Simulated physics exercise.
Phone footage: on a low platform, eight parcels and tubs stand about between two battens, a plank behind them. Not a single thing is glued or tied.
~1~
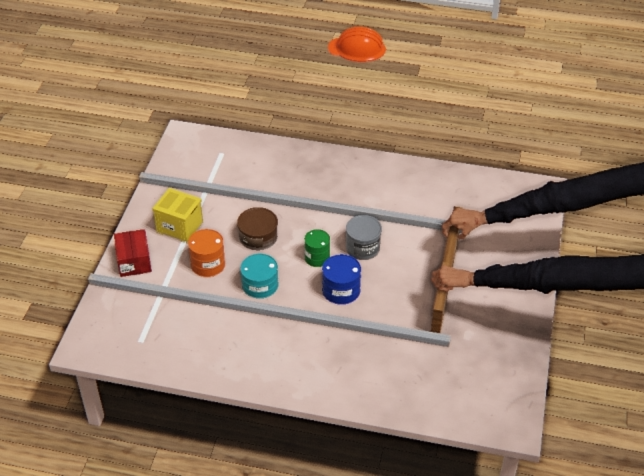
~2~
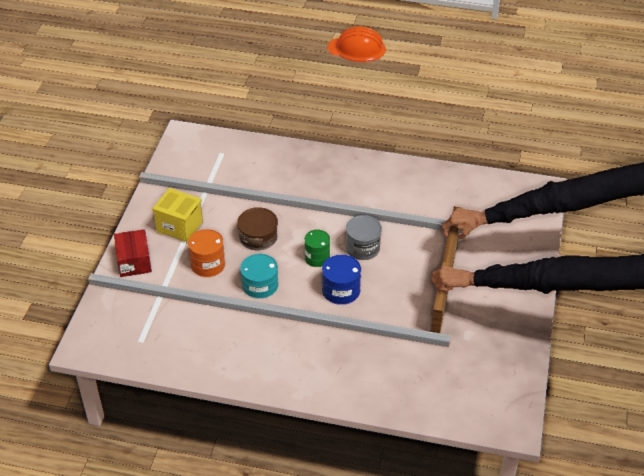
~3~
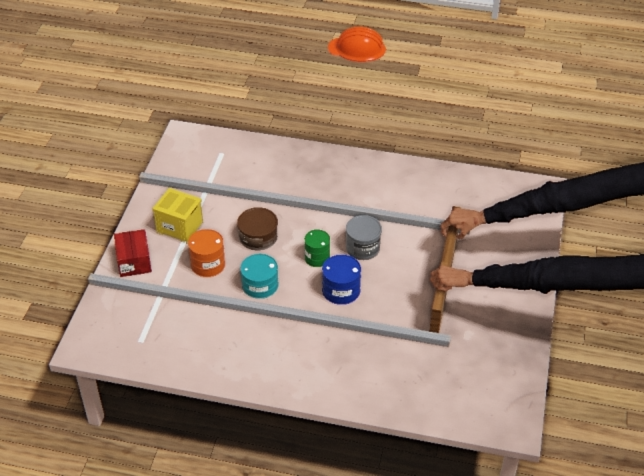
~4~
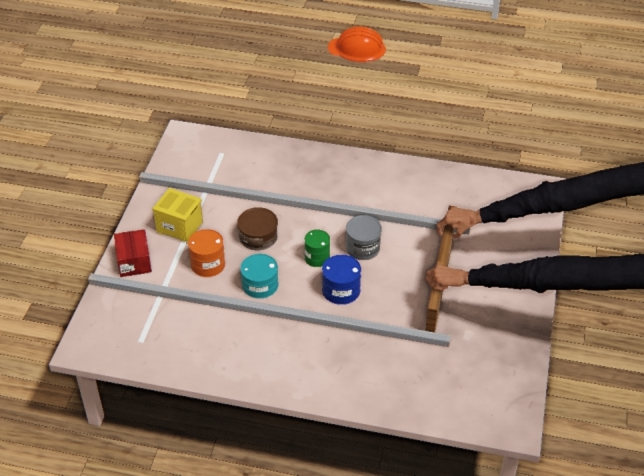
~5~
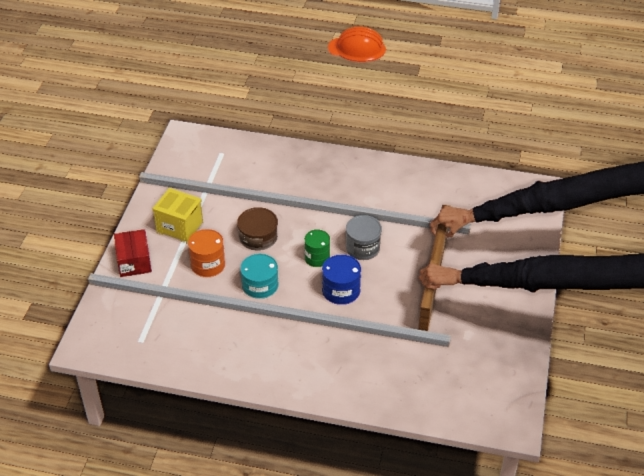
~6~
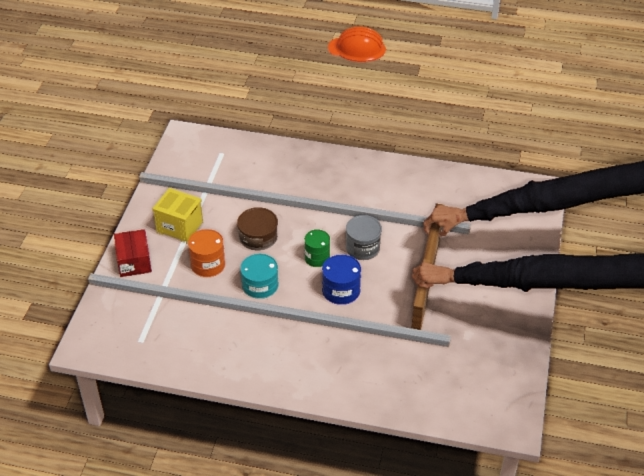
A wooden plank, gripped by two dark-sleeved hands reaching in from the right, slides a short way left between two grey battens on a low pale platform, seen from above. Red and yellow parcels sit at the left by a white tape line, with orange, brown, teal, green, blue and grey tubs to their right. The plank touches none of them, and they and the camera stay still.
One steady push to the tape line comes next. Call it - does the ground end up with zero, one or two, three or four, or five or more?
The ground ends up with one or two.
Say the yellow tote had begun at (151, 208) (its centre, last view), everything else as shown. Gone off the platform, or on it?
Started there, the object drops over the edge.
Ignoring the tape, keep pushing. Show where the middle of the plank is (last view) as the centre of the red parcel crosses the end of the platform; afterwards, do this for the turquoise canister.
Roughly (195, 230); for the second one, roughly (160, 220).
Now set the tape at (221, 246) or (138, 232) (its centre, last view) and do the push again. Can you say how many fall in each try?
Per try: 0; 5.
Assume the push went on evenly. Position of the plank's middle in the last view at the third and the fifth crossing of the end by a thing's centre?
First at (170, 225), next at (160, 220).
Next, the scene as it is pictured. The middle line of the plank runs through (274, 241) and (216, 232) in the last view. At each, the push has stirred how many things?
The first number is 6, the next one 8.
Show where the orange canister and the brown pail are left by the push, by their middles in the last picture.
Final centres, first then second: (129, 232), (141, 210).
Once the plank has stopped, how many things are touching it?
3 of them.
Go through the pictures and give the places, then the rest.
The first picture shows red parcel (133, 253); yellow tote (179, 216); orange canister (207, 253); plank (447, 270); tape (185, 240).
The second picture shows yellow tote (179, 216); green canister (317, 248).
The third picture shows orange canister (207, 253); brown pail (258, 229).
The fourth picture shows red parcel (133, 253); plank (442, 269).
The fifth picture shows yellow tote (179, 216); grey pail (363, 238).
The sixth picture shows red parcel (133, 253); yellow tote (179, 216); orange canister (207, 253); plank (428, 266); tape (185, 240).
A little later, none off yet; red parcel at rest near (133, 253); yellow tote at rest near (179, 216); orange canister at rest near (207, 253).
When it is over, the number that fall off is one or two; down, yellow tote and red parcel.
